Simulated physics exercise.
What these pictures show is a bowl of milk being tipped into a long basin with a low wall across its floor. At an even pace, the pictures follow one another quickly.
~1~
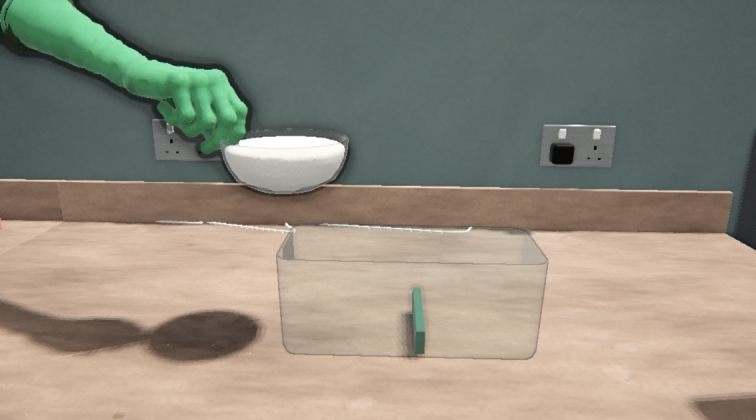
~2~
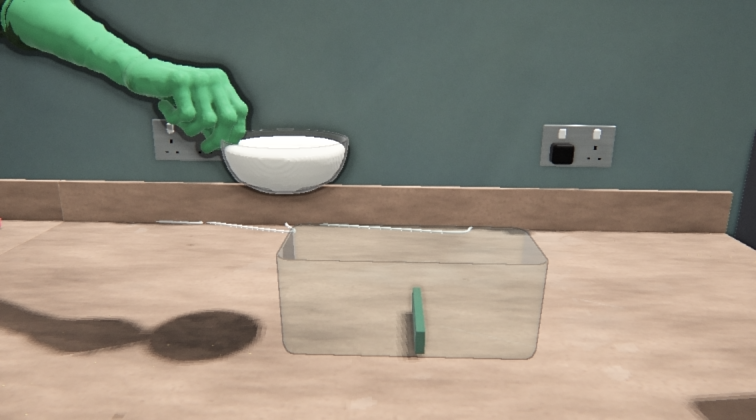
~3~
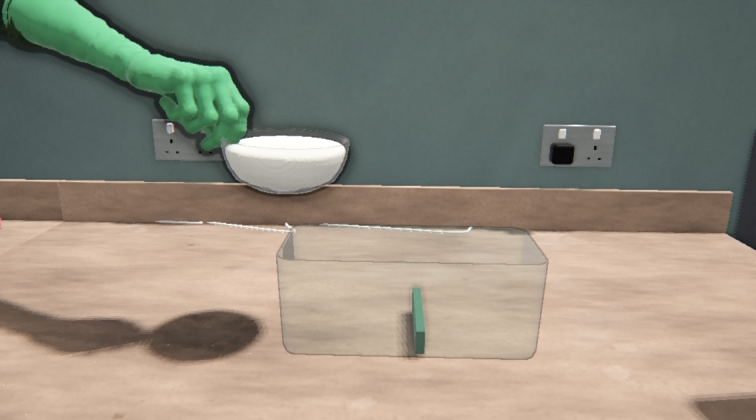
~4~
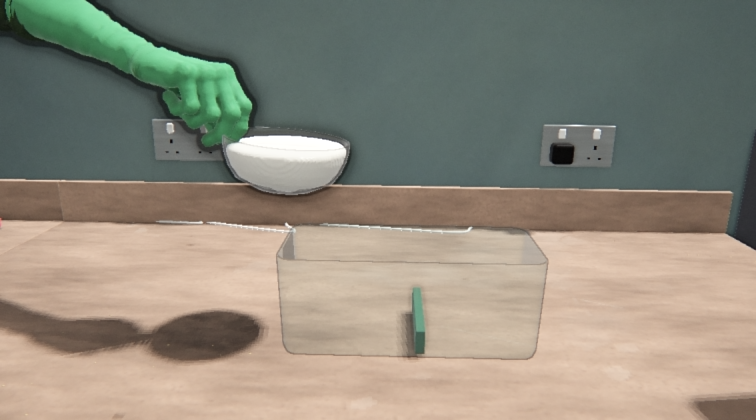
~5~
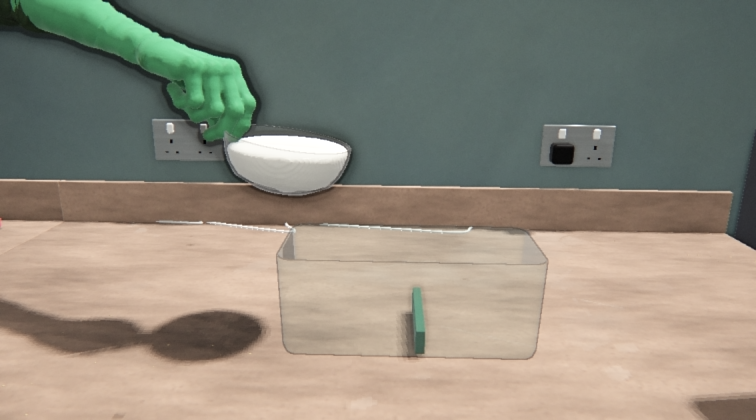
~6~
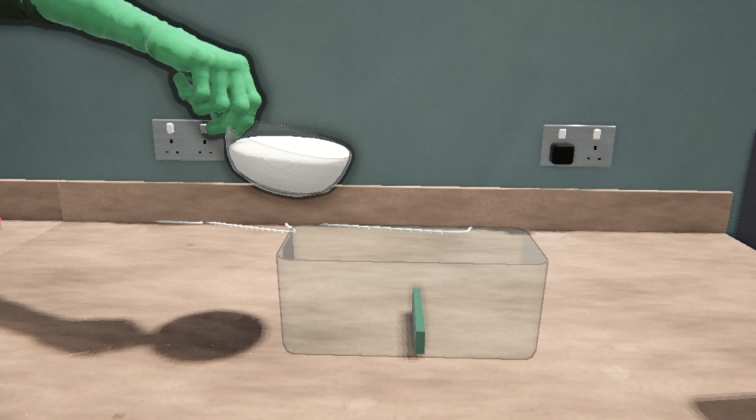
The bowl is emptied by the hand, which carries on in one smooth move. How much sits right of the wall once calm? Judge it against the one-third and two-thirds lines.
Shy of a third.
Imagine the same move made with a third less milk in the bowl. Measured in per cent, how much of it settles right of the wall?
About 10 percent.
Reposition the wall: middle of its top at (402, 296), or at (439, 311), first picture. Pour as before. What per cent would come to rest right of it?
About 25 per cent on the first try, and 20 per cent on the second.
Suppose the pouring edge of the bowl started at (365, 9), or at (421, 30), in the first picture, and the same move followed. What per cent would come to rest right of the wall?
About 60 % the first time, about 75 % the second.
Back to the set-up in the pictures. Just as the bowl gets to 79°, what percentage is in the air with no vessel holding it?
Around 30 in a hundred, more or less.
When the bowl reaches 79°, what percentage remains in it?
Near 20 percent is still in there.
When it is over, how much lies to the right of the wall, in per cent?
It comes to some 20 per cent.
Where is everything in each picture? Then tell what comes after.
The first frame shows tilt 0°; pouring edge (347, 141); surface from (228, 144) to (345, 146); the long basin's rim runs from (285, 241) to (536, 246); the wall's top is at (418, 309).
The second frame shows tilt 1°; pouring edge (347, 141); surface from (228, 145) to (345, 147).
The third frame shows tilt 2°; pouring edge (348, 143); surface from (229, 144) to (346, 148).
The fourth frame shows tilt 5°; pouring edge (349, 147); surface from (230, 143) to (346, 149).
The fifth frame shows tilt 10°; pouring edge (349, 151); surface from (231, 142) to (348, 150).
The sixth frame shows tilt 15°; pouring edge (350, 157); surface from (233, 142) to (350, 151).
A moment on, the bowl is tipped on its side and 22 per cent is still to pour, 45 is left of the wall and 2 right of it.
Next, the bowl is tipped right over and 0 per cent is still to pour, 90 is left of the wall and 9 right of it.
Then the bowl is tipped right over and 0 per cent is still to pour, 82 is left of the wall and 18 right of it.
Later the bowl is tipped right over and 0 per cent is still to pour, 81 is left of the wall and 18 right of it.
In the end 81 per cent lies left of the wall, 18 right of it and 1 outside.
